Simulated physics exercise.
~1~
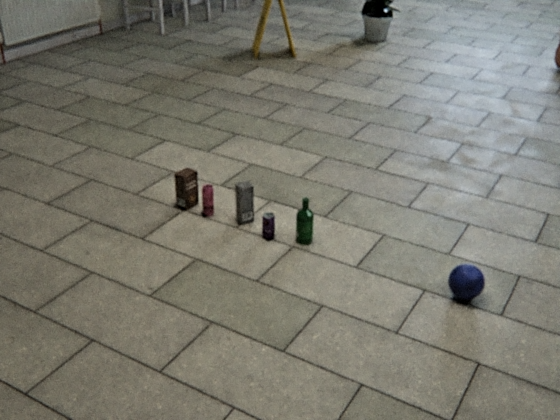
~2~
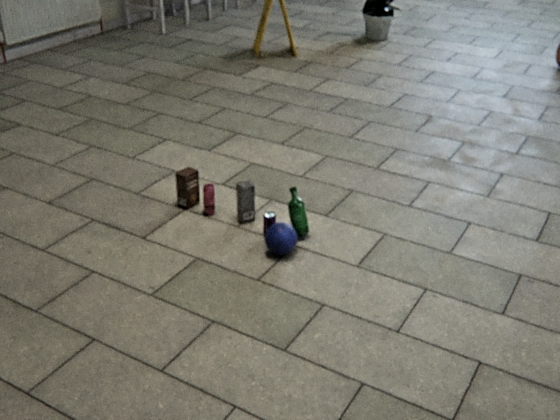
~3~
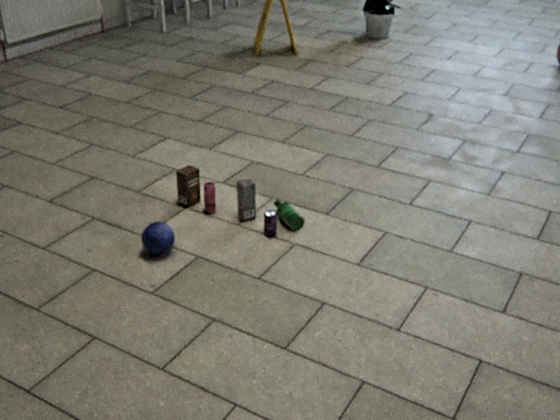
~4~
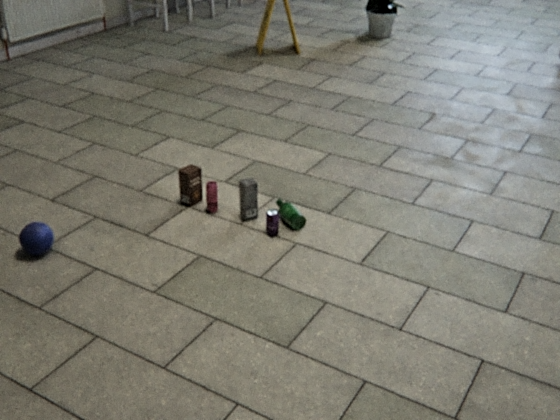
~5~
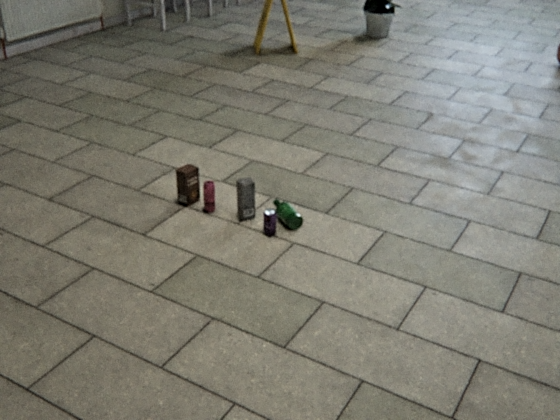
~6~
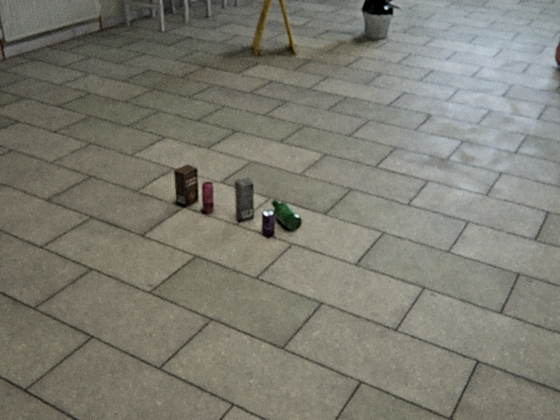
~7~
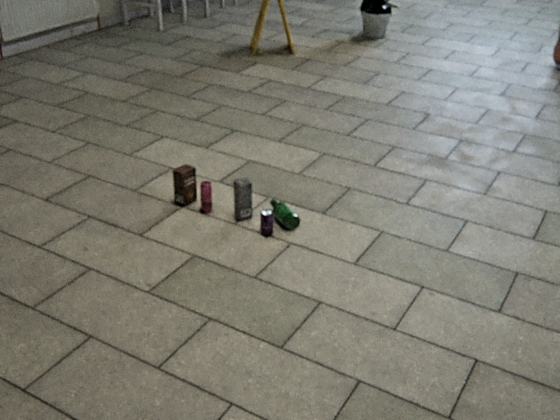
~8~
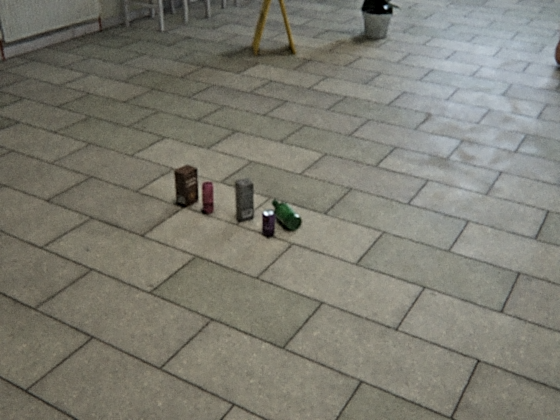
At first, a blue ball is at the right on a grey tiled floor, while a brown carton, a pink can, a grey carton, a purple can and an upright green bottle stand grouped near the middle. The ball moves left to the group, passing in front of the purple can as the green bottle tilts. It carries on left past the cartons, and the bottle drops onto its side. The ball then travels out of view at the left. At the end, the bottle lies still behind the purple can, which remains upright along with the other three items.
